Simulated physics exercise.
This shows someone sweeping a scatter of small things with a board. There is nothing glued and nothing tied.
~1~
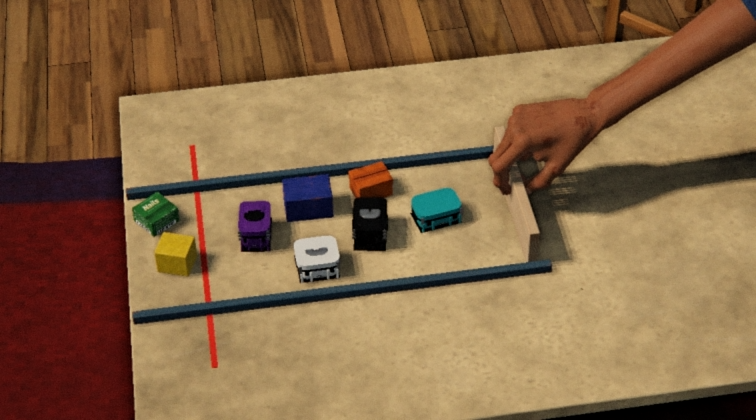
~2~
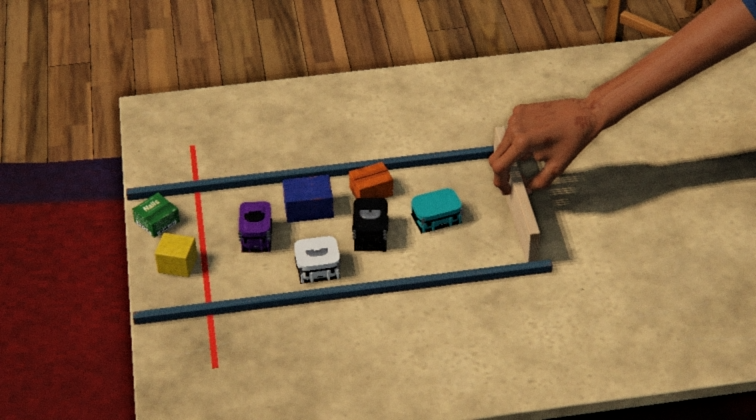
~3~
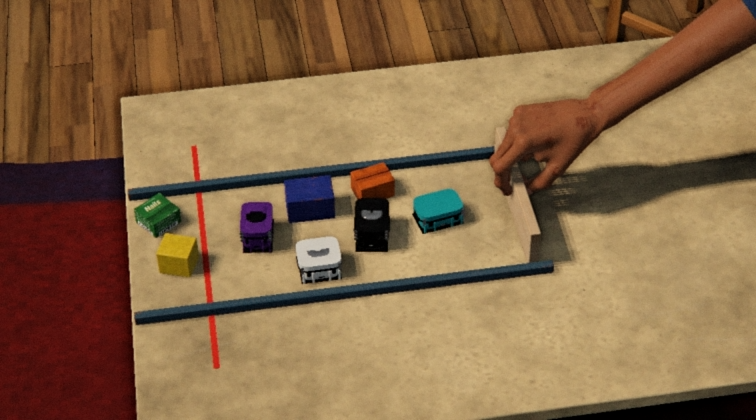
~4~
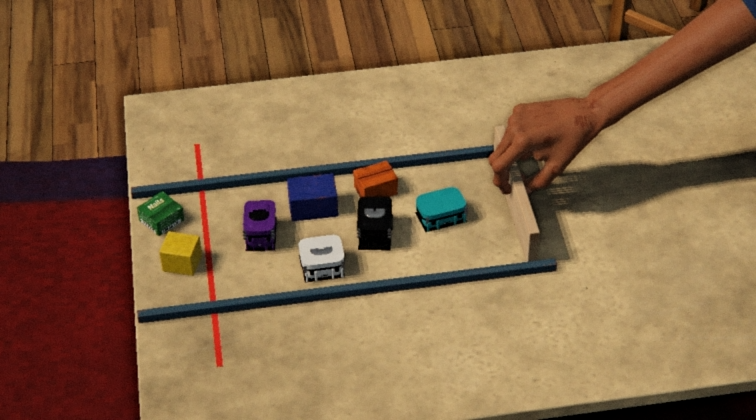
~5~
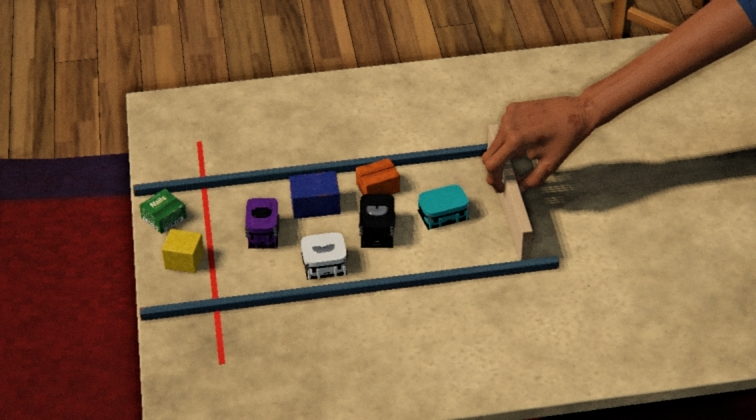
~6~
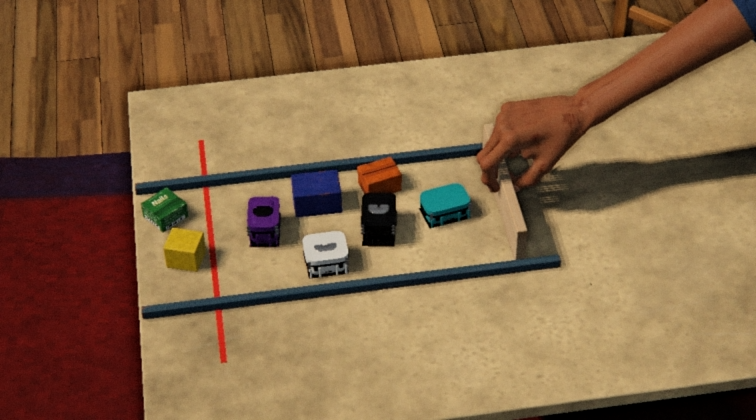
On a pale stone-like tabletop above a wooden floor and red rug, seen from a high angle, two dark blue rails edge a lane crossed by red tape. Green and yellow pieces sit left of the tape, with purple, blue, white, orange, black and turquoise ones to its right. A hand slides a board slightly left, the pieces stay put, and the view drifts a little.
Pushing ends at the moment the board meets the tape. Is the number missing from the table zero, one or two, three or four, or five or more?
Fallen: A lone one or a pair.
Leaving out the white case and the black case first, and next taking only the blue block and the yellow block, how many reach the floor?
First 2, then 0.
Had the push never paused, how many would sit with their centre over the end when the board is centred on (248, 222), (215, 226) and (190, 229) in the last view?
1, 2 and 4.
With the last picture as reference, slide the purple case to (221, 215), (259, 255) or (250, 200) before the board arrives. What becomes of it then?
The purple case does not fall; stays on; goes over.
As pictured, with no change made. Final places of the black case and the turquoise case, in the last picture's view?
Same order as the question: First (189, 250), second (187, 227).
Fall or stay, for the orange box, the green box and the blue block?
Result - orange box retained, green box fallen, blue block retained.
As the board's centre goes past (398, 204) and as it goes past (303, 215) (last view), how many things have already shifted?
The first number is 4, the next one 6.
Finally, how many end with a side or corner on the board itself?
That number would be 4.
Soon after, none off yet; green box at rest near (165, 210); yellow block at rest near (185, 250); purple case at rest near (264, 222).
Then, none off yet; green box at rest near (165, 210); yellow block at rest near (185, 250); purple case moved about its own width near (236, 225).
At rest, the number that fall off is one or two; fallen, yellow block and green box.
